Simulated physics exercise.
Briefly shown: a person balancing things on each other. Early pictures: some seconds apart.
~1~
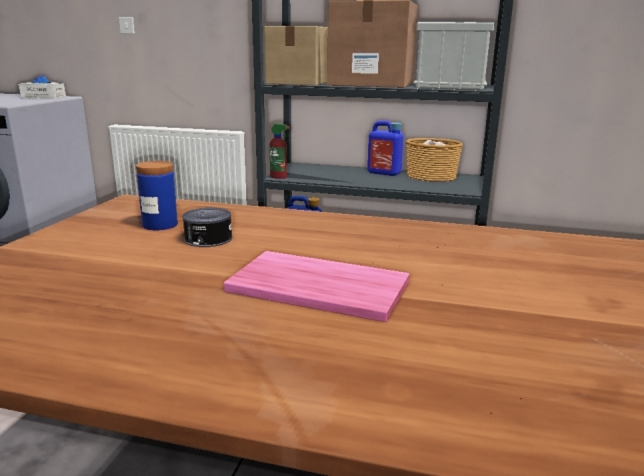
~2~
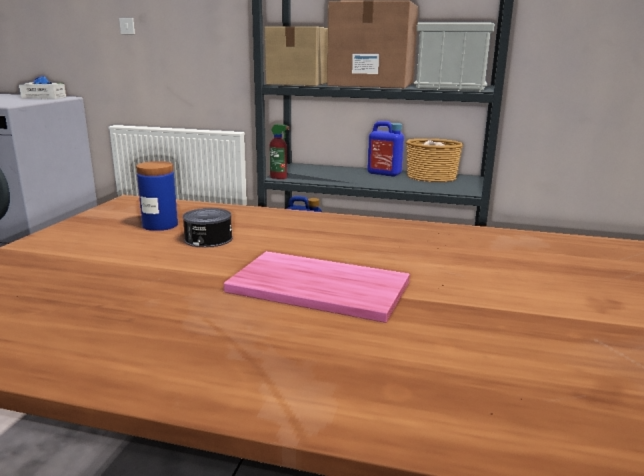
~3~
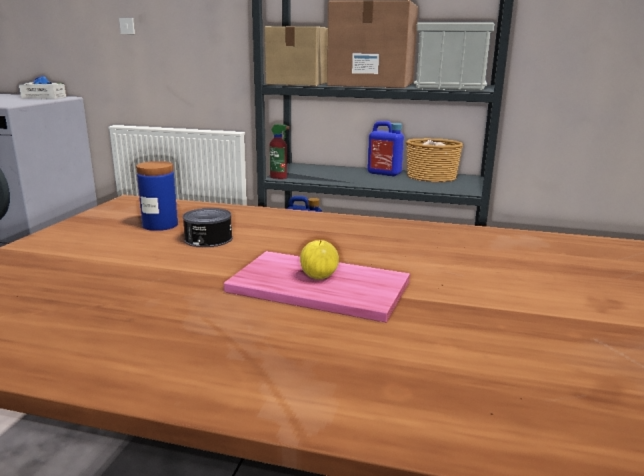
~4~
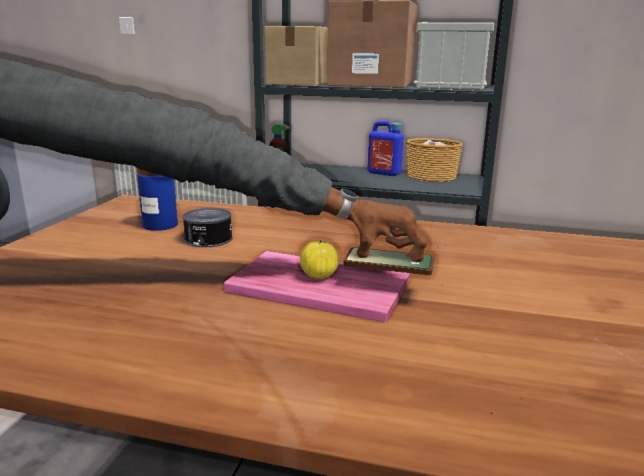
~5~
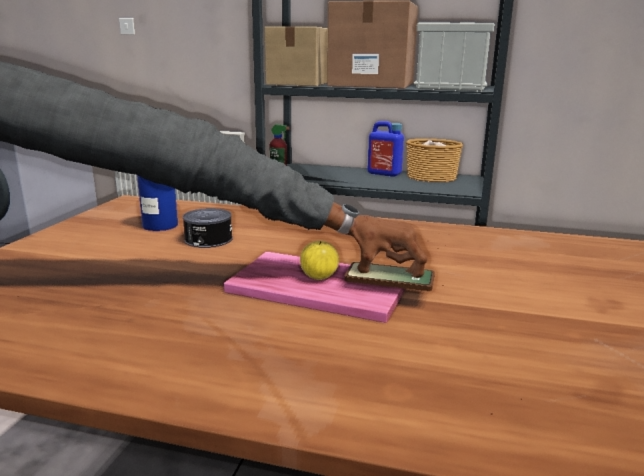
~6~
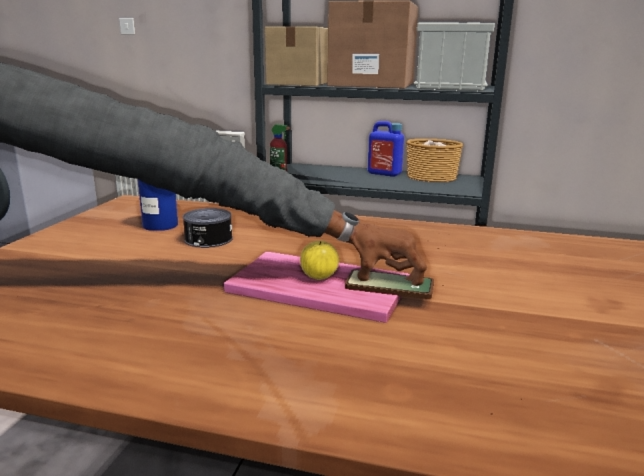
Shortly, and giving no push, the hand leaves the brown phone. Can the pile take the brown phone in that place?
Watch - nothing tips or drops.
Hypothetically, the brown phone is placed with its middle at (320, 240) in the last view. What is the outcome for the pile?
The pile tumbles.
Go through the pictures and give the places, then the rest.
The last thing is not in view yet; black tub (208, 227), in the first picture.
The last thing is not in view yet; blue jar (158, 196), in the second picture.
The last thing is not in view yet; black tub (208, 227), in the third picture.
Still above its spot; brown phone (389, 261); blue jar (158, 195), in the fourth picture.
Still above its spot; brown phone (390, 276); black tub (208, 227), in the fifth picture.
Set down, still held; brown phone (390, 283); blue jar (158, 196), in the sixth picture.
Then, 0.60 s later than the last frame, things are still on the move.
Then, 1.50 s later than the last frame, all is still.
Then, 2.30 s later than the last frame, brown phone resting near (390, 284).
When it is over, all 5 as before. End places, in pixels of the last picture, brown phone near (389, 284). The pile holds.
